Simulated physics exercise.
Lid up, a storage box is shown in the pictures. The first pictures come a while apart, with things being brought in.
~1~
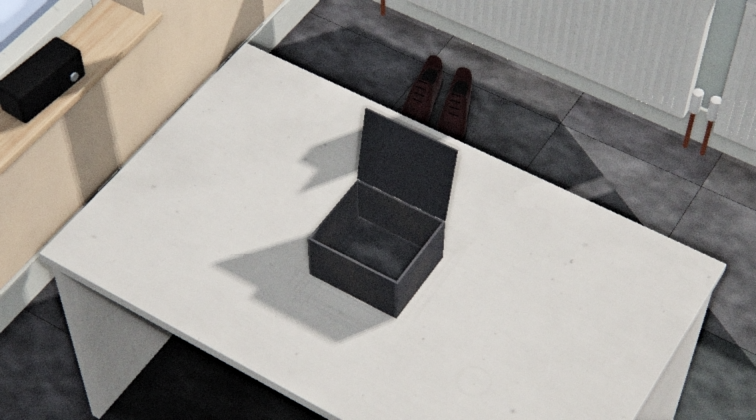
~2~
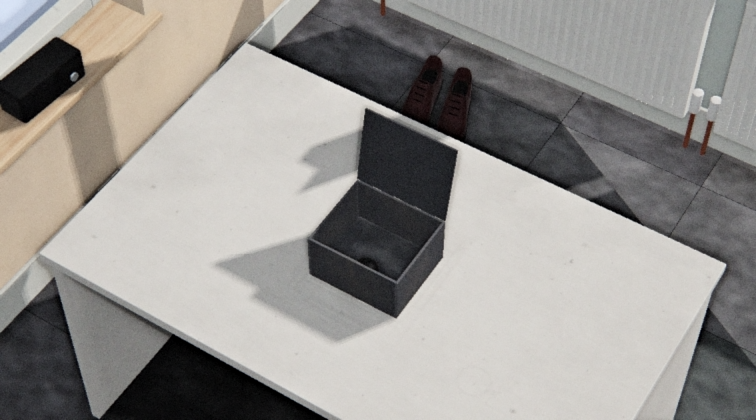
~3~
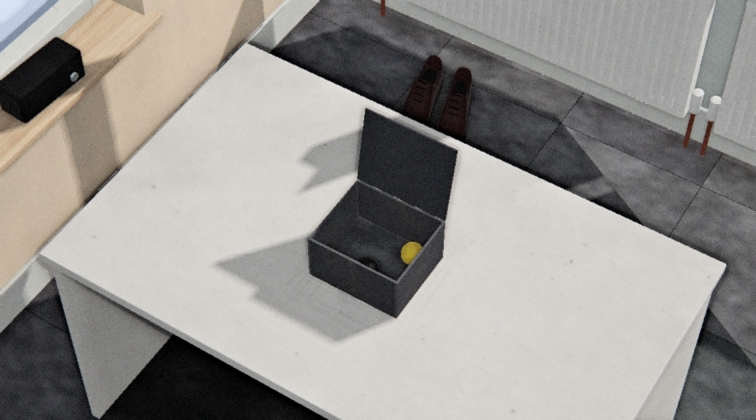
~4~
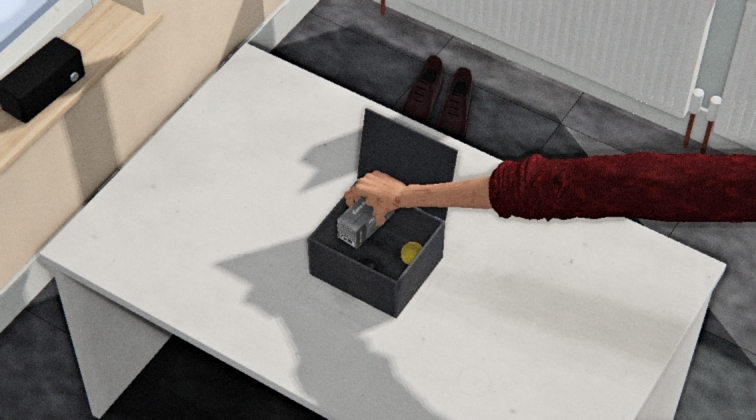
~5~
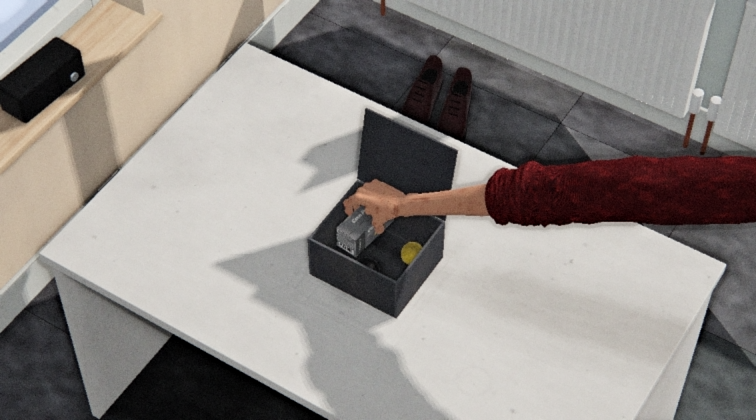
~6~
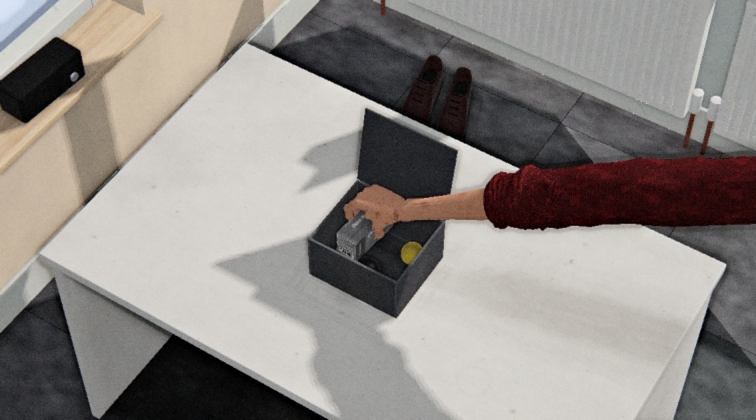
A white table in a room with grey floor tiles is seen from above at an angle, the camera still. An open dark grey storage box sits on it, with dark red shoes on the floor behind and a black box on a wooden ledge at left. A dark object, then a yellow ball, appear inside before a red-sleeved arm from the right lowers a grey carton into the box, still gripping it.
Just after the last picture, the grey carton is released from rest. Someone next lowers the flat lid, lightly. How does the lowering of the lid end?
The lid reaches the rim.
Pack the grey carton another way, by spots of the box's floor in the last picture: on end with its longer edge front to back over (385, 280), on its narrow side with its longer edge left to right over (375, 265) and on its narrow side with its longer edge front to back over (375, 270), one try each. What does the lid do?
Attempt one, it settles down; attempt two, it settles down; attempt three, it is left gaping.
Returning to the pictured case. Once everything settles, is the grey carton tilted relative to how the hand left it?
The grey carton ends up tilted.
Then, 0.70 s later than the last frame, grey carton on its side near (352, 249); black ball moved a little.
Then, 1.60 s later than the last frame, lid 58° above the rim; grey carton on its side near (352, 249); black ball moved a little.
Then, 2.00 s later than the last frame, lid 21° above the rim; grey carton on its side near (352, 249); black ball moved a little.
When it is over, lid shut; lying over in the box, grey carton; the other 2 as before. End places, in pixels of the last picture, grey carton near (352, 249).
